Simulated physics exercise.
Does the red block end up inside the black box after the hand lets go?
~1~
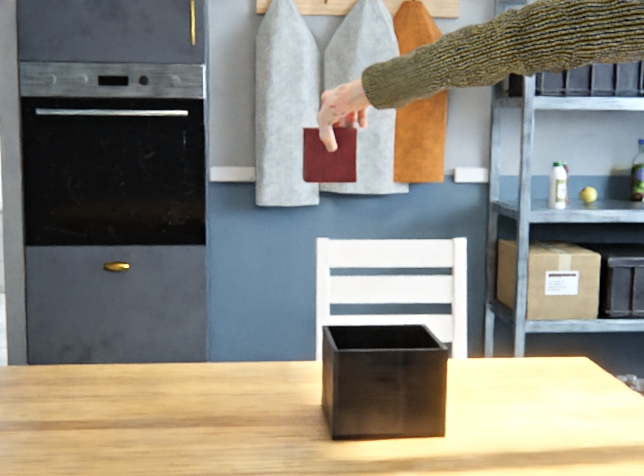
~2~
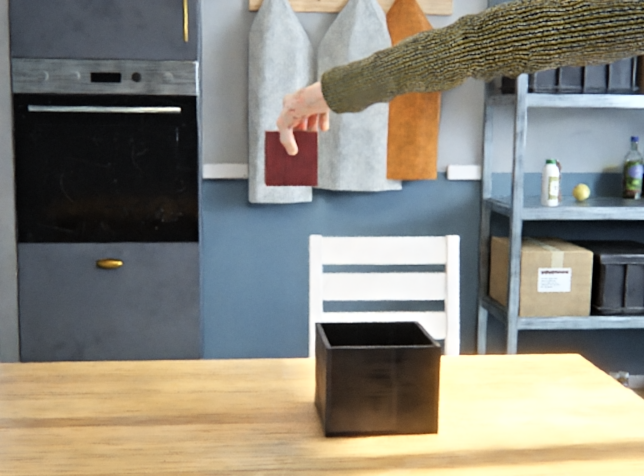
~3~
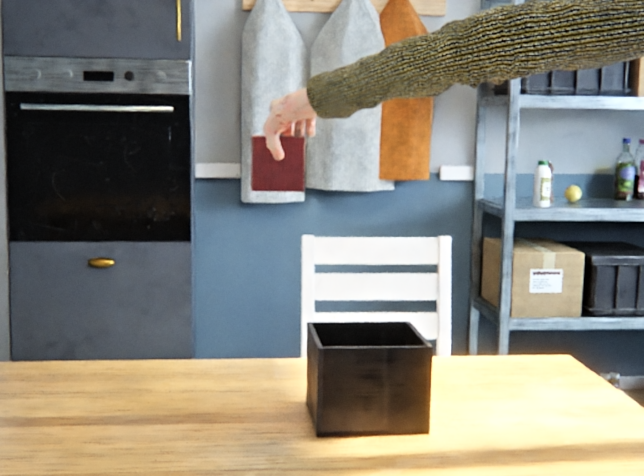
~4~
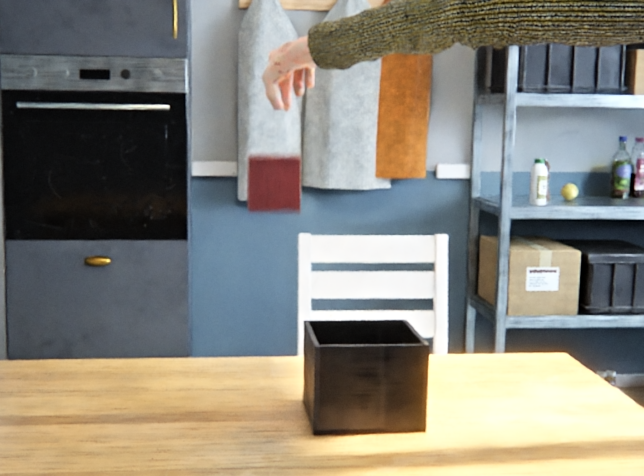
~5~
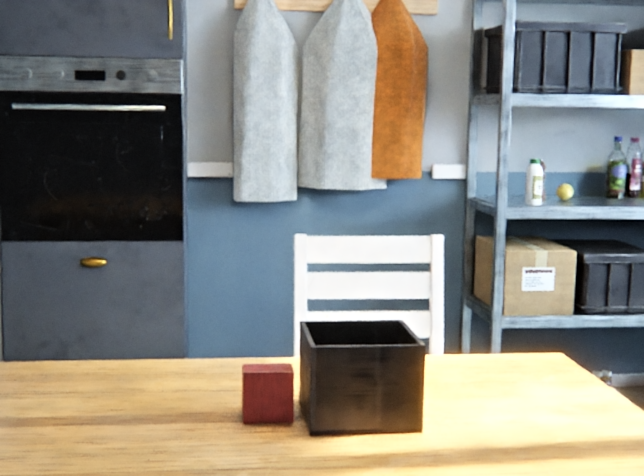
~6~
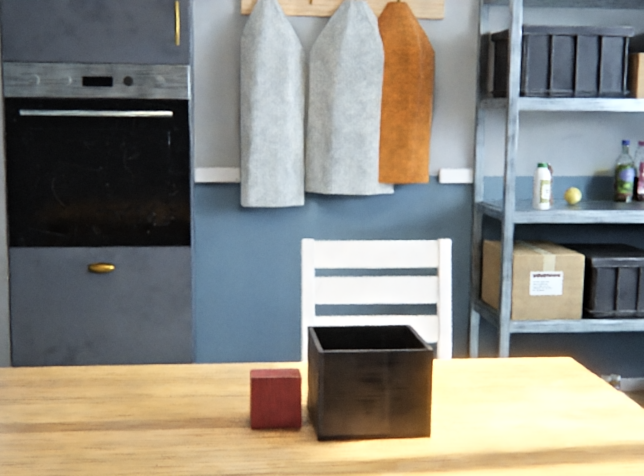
No, the red block misses the opening and comes to rest on the table to the left of the black box.
